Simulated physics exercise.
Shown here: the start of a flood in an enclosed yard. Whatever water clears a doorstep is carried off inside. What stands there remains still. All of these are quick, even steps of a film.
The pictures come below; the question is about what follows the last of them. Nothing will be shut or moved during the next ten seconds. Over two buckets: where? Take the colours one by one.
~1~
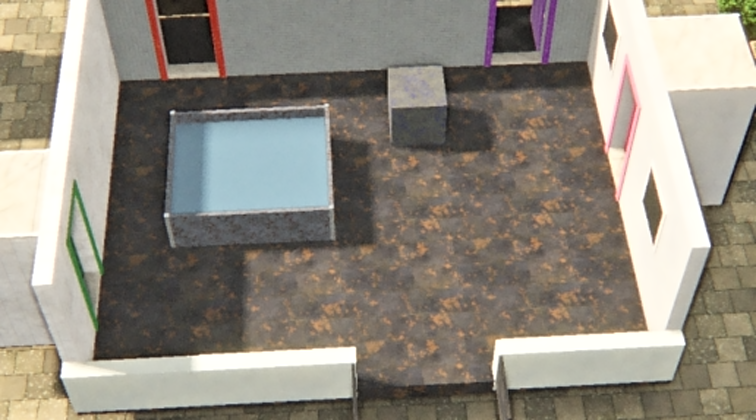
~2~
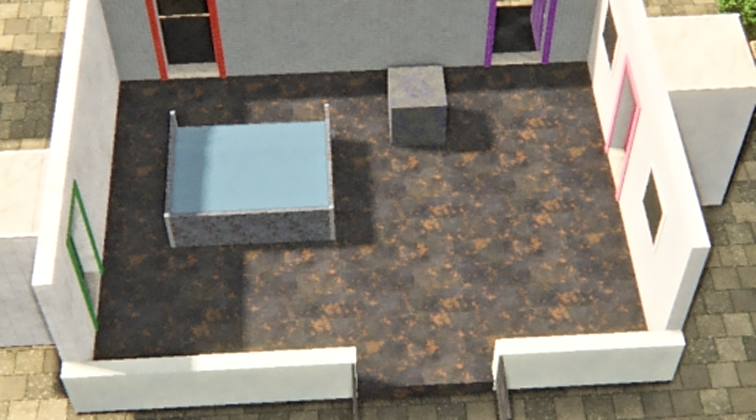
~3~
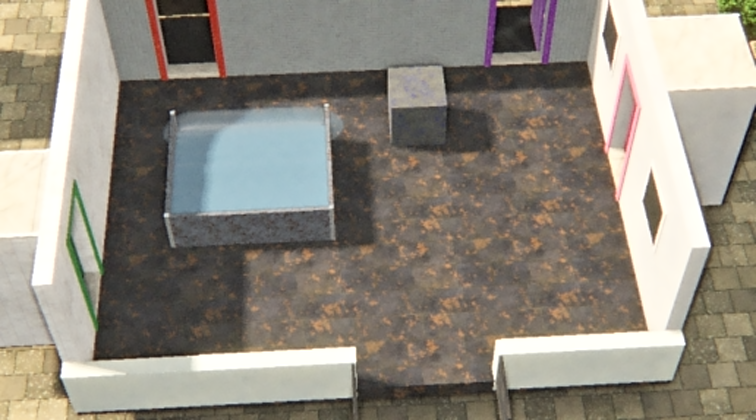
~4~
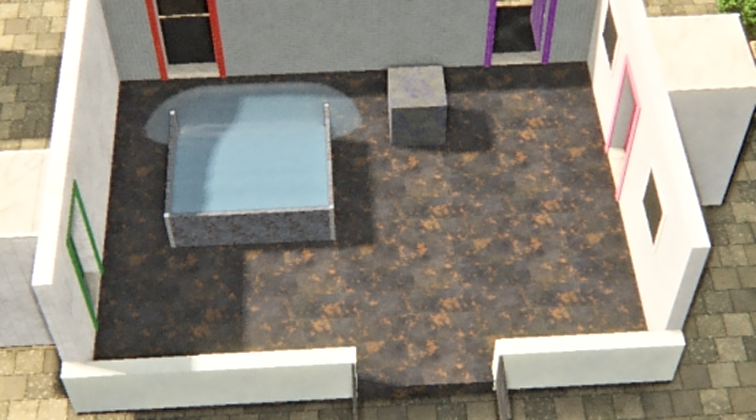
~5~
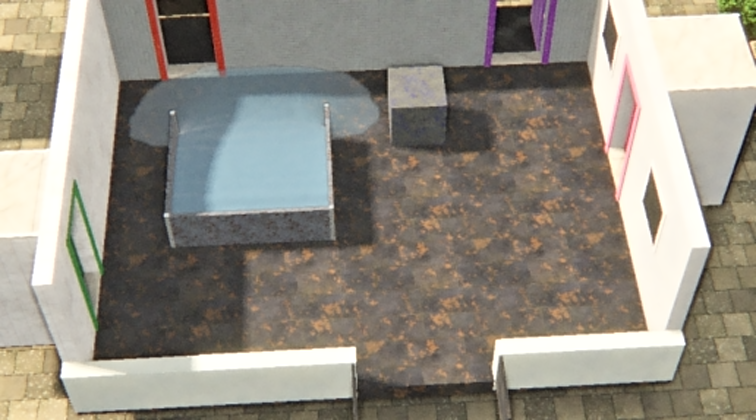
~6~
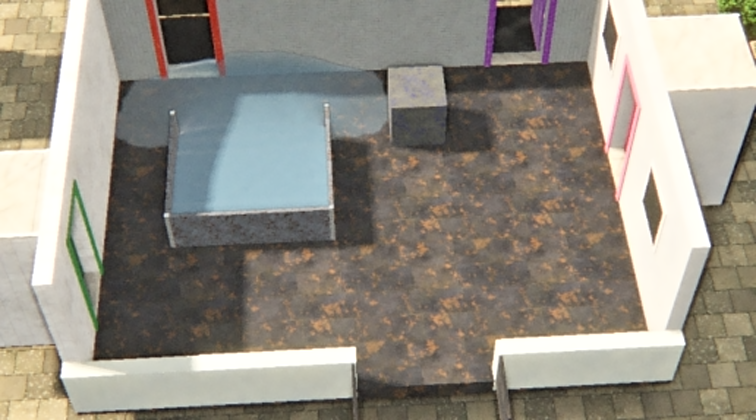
The pink door doesn't get too much water coming through; the green door doesn't get too much water coming through; the purple door gets too much water coming through; the red door gets too much water coming through.
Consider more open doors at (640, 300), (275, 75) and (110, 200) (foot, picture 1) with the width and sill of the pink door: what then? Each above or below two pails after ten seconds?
Taking the new doors in the order given: The first comes up short, the second tops it, the third comes up short.
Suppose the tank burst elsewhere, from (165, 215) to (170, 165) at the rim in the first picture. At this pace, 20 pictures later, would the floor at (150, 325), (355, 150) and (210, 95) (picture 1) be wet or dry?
Taken in turn they're swamped, unwetted and swamped.
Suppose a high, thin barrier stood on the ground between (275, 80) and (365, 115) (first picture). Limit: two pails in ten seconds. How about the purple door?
My guess is that the purple one stays within limits.
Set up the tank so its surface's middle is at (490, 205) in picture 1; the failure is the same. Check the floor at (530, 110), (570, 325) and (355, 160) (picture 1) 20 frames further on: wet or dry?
The first spot ends up sodden, the second left untouched and the third sodden.
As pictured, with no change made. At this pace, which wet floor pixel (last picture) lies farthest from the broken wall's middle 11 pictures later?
My best guess is about (570, 62).
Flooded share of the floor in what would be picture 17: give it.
It comes to 25 per cent.
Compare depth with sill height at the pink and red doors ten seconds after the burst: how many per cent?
30 and 70 %, in that order.
A moment on, water covers 15 % of the floor; the pink door not reached, the green door not reached, the purple door not reached, the red door far over two buckets in.
Next, water covers 25 % of the floor; the pink door not reached, the green door not reached, the purple door wet at the sill, nothing in, the red door far over two buckets in.
Then, water covers 45 % of the floor; the pink door wet at the sill, nothing in, the green door wet at the sill, nothing in, the purple door under two buckets in, the red door far over two buckets in.
Later, water covers 85 % of the floor; the pink door wet at the sill, nothing in, the green door wet at the sill, nothing in, the purple door over two buckets in, the red door far over two buckets in.
In the end, water covers 95 % of the floor; the pink door wet at the sill, nothing in, the green door wet at the sill, nothing in, the purple door over two buckets in, the red door far over two buckets in.
